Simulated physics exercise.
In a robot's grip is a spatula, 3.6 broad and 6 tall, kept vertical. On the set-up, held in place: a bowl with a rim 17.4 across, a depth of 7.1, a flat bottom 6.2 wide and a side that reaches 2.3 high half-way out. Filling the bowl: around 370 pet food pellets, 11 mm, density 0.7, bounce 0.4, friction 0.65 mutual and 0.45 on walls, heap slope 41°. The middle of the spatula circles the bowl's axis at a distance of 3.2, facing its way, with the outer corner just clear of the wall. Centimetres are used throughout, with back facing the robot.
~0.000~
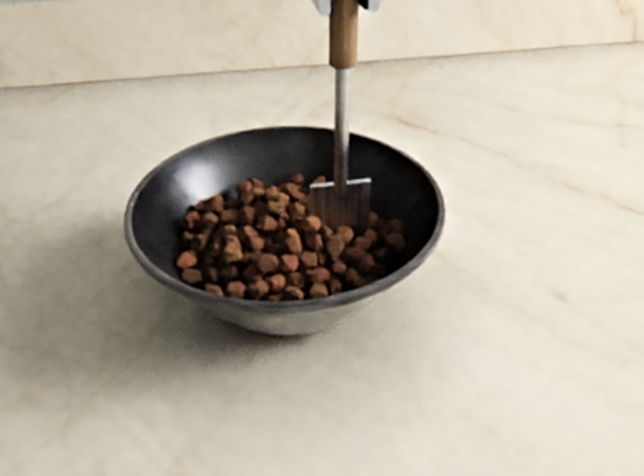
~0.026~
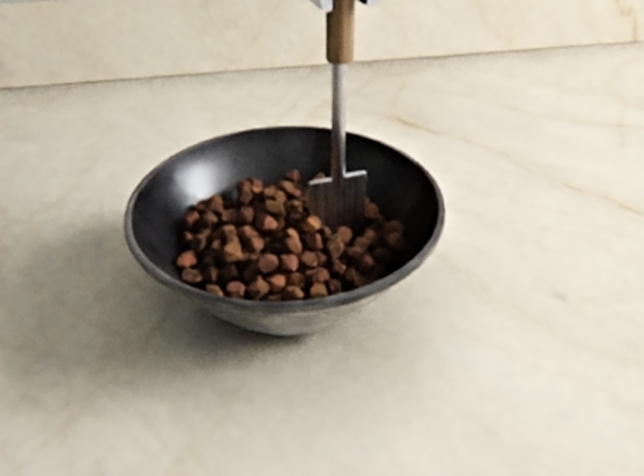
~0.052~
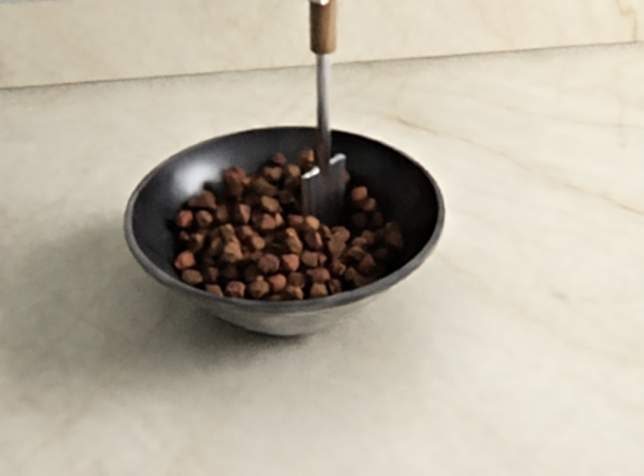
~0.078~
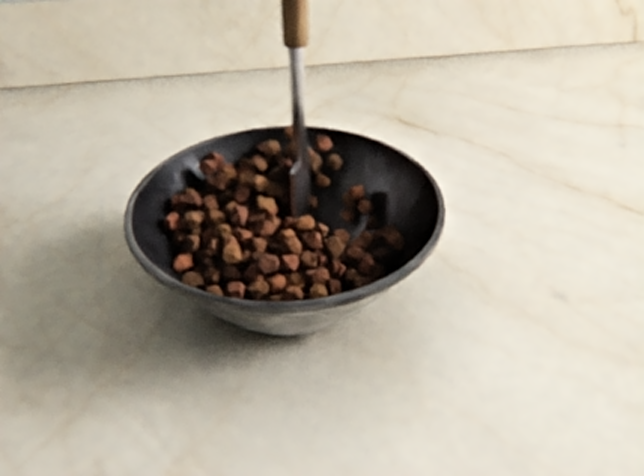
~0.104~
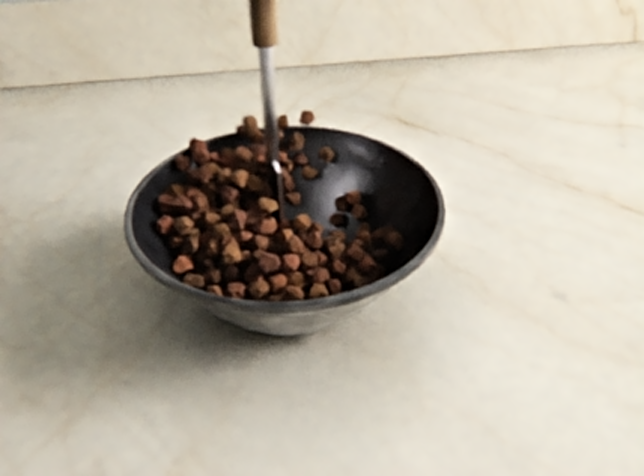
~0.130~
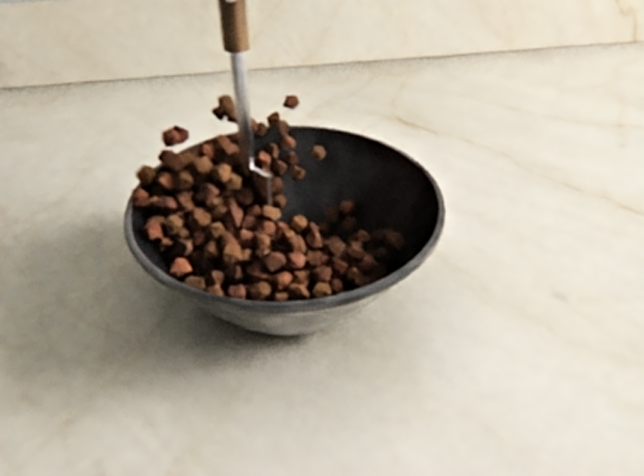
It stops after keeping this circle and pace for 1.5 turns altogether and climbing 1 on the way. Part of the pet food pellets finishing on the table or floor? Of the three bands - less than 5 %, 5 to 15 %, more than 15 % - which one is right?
The right band is more than 15 %.
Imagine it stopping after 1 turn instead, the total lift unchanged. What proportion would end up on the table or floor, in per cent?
Then some 20 per cent.
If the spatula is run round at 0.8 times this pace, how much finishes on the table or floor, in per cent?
I'd put it near 20 %.
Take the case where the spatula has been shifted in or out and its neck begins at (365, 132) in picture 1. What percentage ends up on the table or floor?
Close to 30 in a hundred.
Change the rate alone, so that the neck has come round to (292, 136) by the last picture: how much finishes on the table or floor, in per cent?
About 10 per cent.
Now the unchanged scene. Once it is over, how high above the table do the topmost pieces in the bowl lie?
Measured height: Some 7.0 cm.
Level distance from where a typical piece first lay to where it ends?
8 centimetres.
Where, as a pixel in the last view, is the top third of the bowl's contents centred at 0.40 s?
I'd put it close to (301, 165).
By 0.27 s, 283° round, highest piece 12 above the table; 317 in the bowl, 5 on the table or floor, 48 in flight or on the tool.
By 0.40 s, 79° round, highest piece 10 above the table; 273 in the bowl, 62 on the table or floor, 35 in flight or on the tool.
By 0.67 s, 180° round, highest piece 8 above the table; 259 in the bowl, 111 on the table or floor.
By 1.37 s, 180° round, highest piece 8 above the table; 259 in the bowl, 111 on the table or floor.
Final count, 259 in the bowl, 111 on the table or floor. That is 30 % on the table or floor.
